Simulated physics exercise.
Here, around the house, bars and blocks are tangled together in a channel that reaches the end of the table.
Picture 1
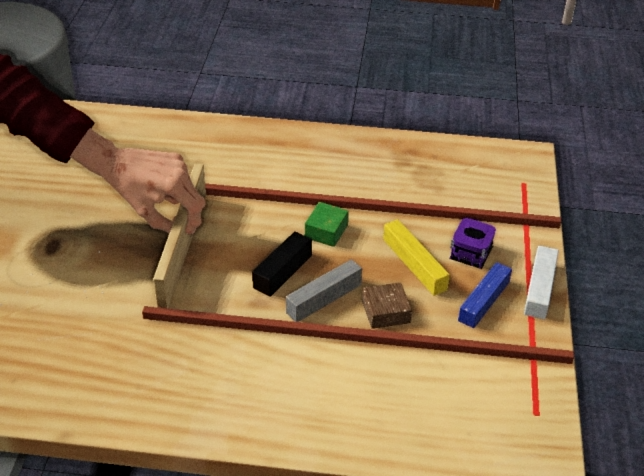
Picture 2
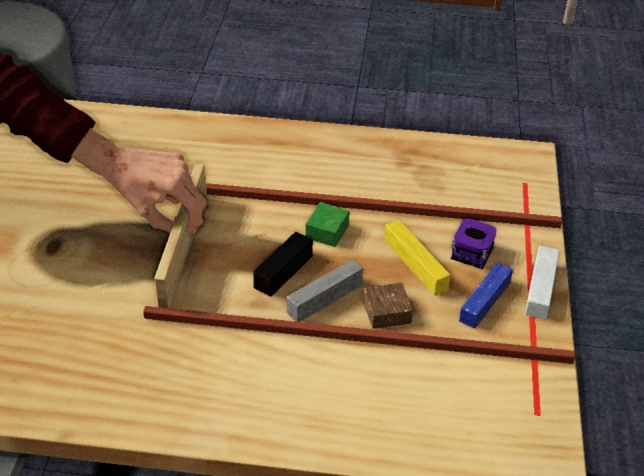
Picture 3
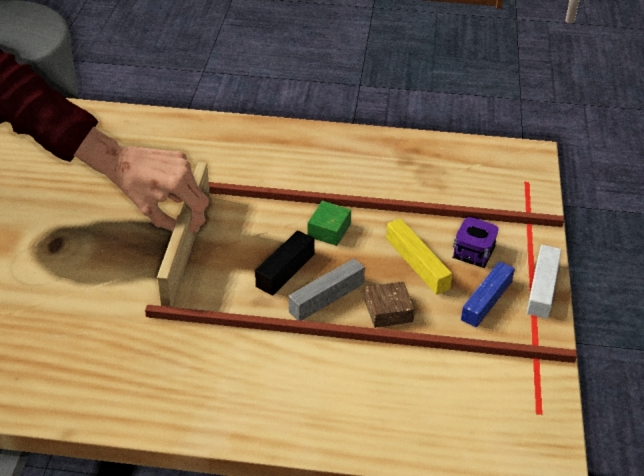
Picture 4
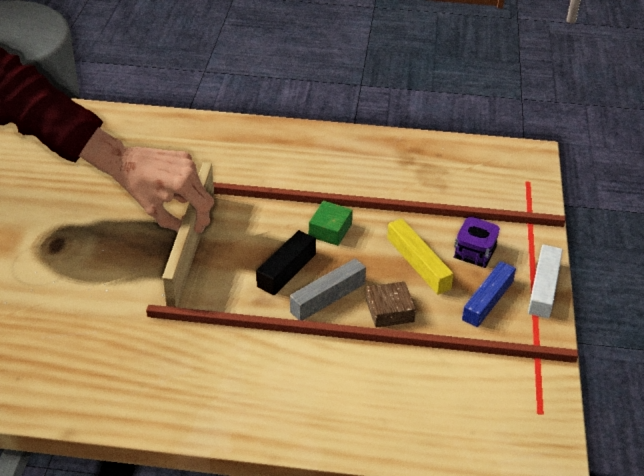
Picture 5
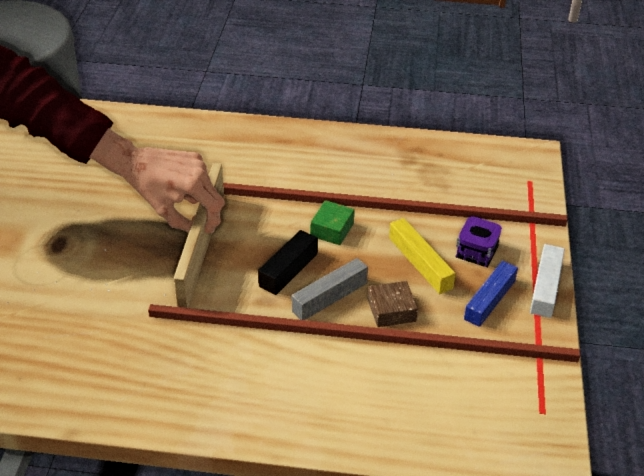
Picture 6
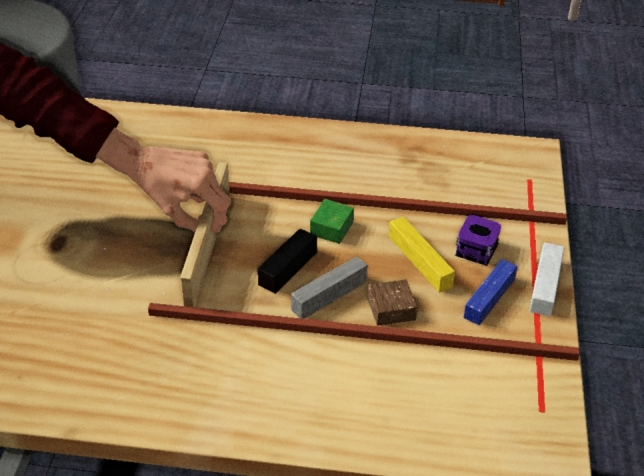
On a wooden table, a hand slides an upright board slightly right toward the scattered blocks.
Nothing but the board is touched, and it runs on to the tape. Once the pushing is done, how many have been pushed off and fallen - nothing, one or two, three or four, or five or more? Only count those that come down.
Honestly, a big bunch falls - five or more of them.
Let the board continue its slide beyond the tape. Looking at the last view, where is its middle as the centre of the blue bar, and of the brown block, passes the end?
The middle is at (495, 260) when it's the blue bar, and at (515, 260) when it's the brown block.
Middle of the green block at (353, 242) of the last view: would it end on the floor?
Note - green block retained.
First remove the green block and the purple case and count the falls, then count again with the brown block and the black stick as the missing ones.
The counts: 3 and 3.
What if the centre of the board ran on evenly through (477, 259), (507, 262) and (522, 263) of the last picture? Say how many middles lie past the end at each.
Counts per position: 1 / 3 / 4.
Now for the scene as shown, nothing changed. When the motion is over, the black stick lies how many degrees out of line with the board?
Some 0 degrees.
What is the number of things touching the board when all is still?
It's touching 2 at the end.
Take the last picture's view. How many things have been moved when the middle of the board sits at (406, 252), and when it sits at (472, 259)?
7 by the first point, 8 by the second.
Soon after, none off yet; white bar at rest near (547, 279); blue bar at rest near (491, 292); purple case at rest near (478, 240).
After that, none off yet; white bar at rest near (547, 279); blue bar displaced a little near (514, 295); purple case displaced about its own width near (500, 237).
In the end, the number that fall off is five or more; gone, brown block, yellow bar, purple case, blue bar and white bar.
